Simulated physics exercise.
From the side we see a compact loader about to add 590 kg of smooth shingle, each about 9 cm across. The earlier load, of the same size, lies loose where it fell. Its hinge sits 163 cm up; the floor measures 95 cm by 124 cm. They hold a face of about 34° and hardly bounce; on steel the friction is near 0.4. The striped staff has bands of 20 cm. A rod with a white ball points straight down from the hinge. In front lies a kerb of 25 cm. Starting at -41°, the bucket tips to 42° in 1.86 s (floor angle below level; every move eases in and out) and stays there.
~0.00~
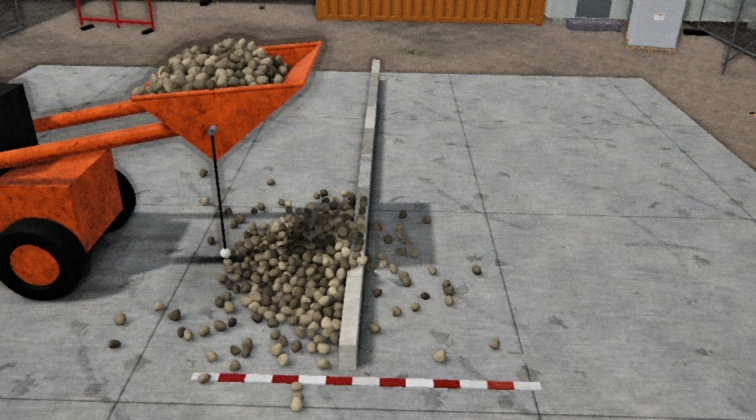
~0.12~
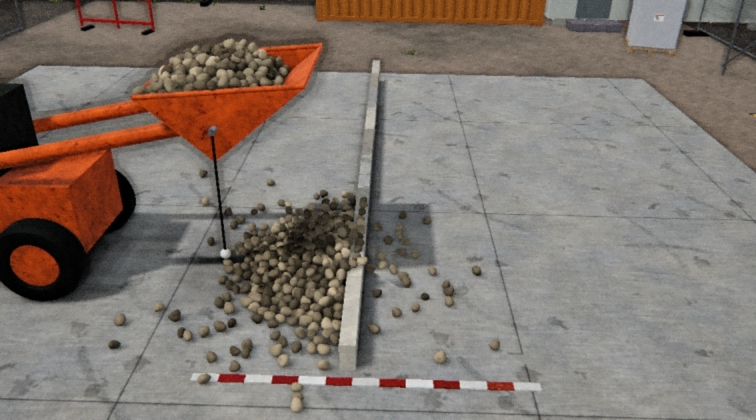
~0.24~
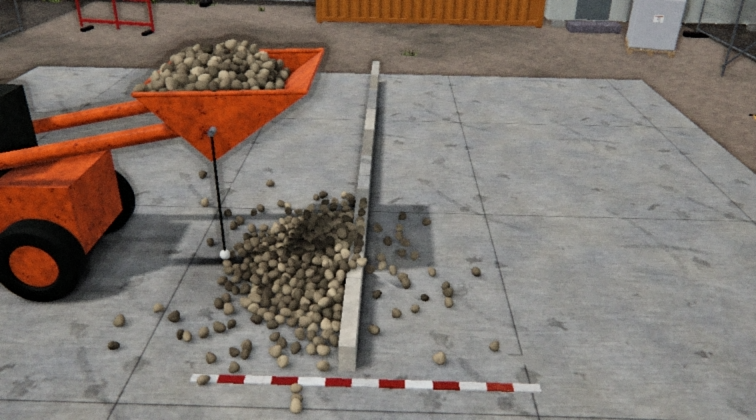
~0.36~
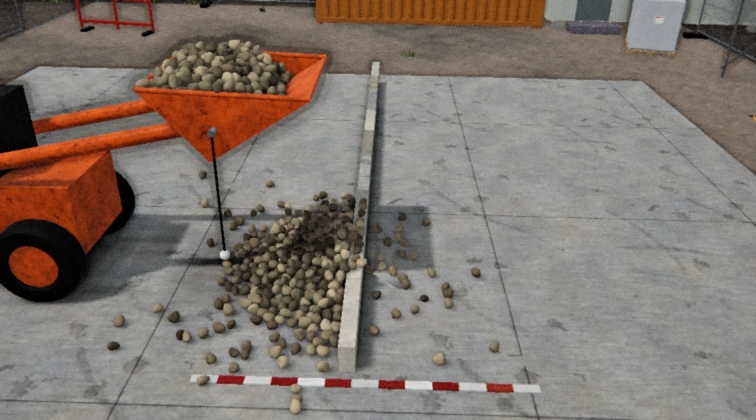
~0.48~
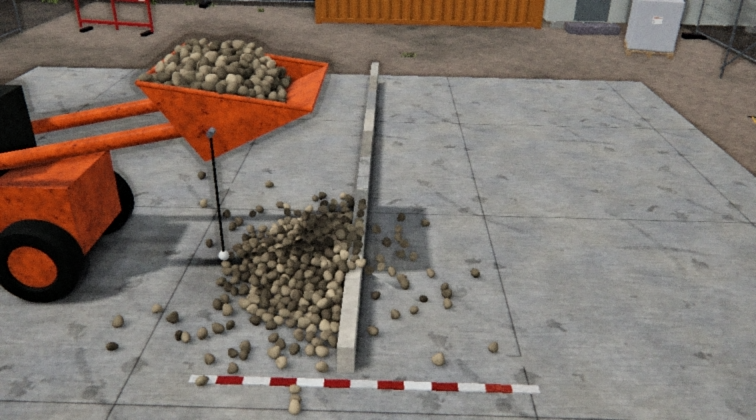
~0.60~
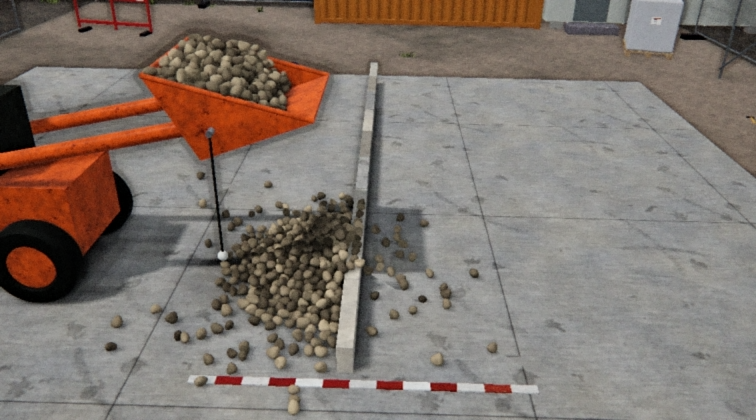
On a concrete yard, an orange loader slowly tilts its stone-filled bucket forward.
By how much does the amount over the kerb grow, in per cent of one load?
Some 58 per cent is added.
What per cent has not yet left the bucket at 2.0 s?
Roughly 15 per cent is still inside.
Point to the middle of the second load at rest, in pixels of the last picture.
Their middle is at about (375, 261).
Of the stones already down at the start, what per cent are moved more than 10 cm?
About 20 per cent.
After 1.4 s the floor is at 29°; in per cent of one load, 86 in the bucket, 110 on this side of the kerb, 5 over the kerb; the foremost stones are at (448, 292).
After 2.0 s the floor is at 42°; in per cent of one load, 15 in the bucket, 156 on this side of the kerb, 29 over the kerb; the foremost stones are at (463, 289).
After 2.3 s the floor is at 42°; in per cent of one load, 0 in the bucket, 149 on this side of the kerb, 52 over the kerb; the foremost stones are at (504, 272).
After 5.2 s the floor is at 42°; in per cent of one load, 0 in the bucket, 139 on this side of the kerb, 62 over the kerb; the foremost stones are at (581, 288). Net gain over the kerb, 58.
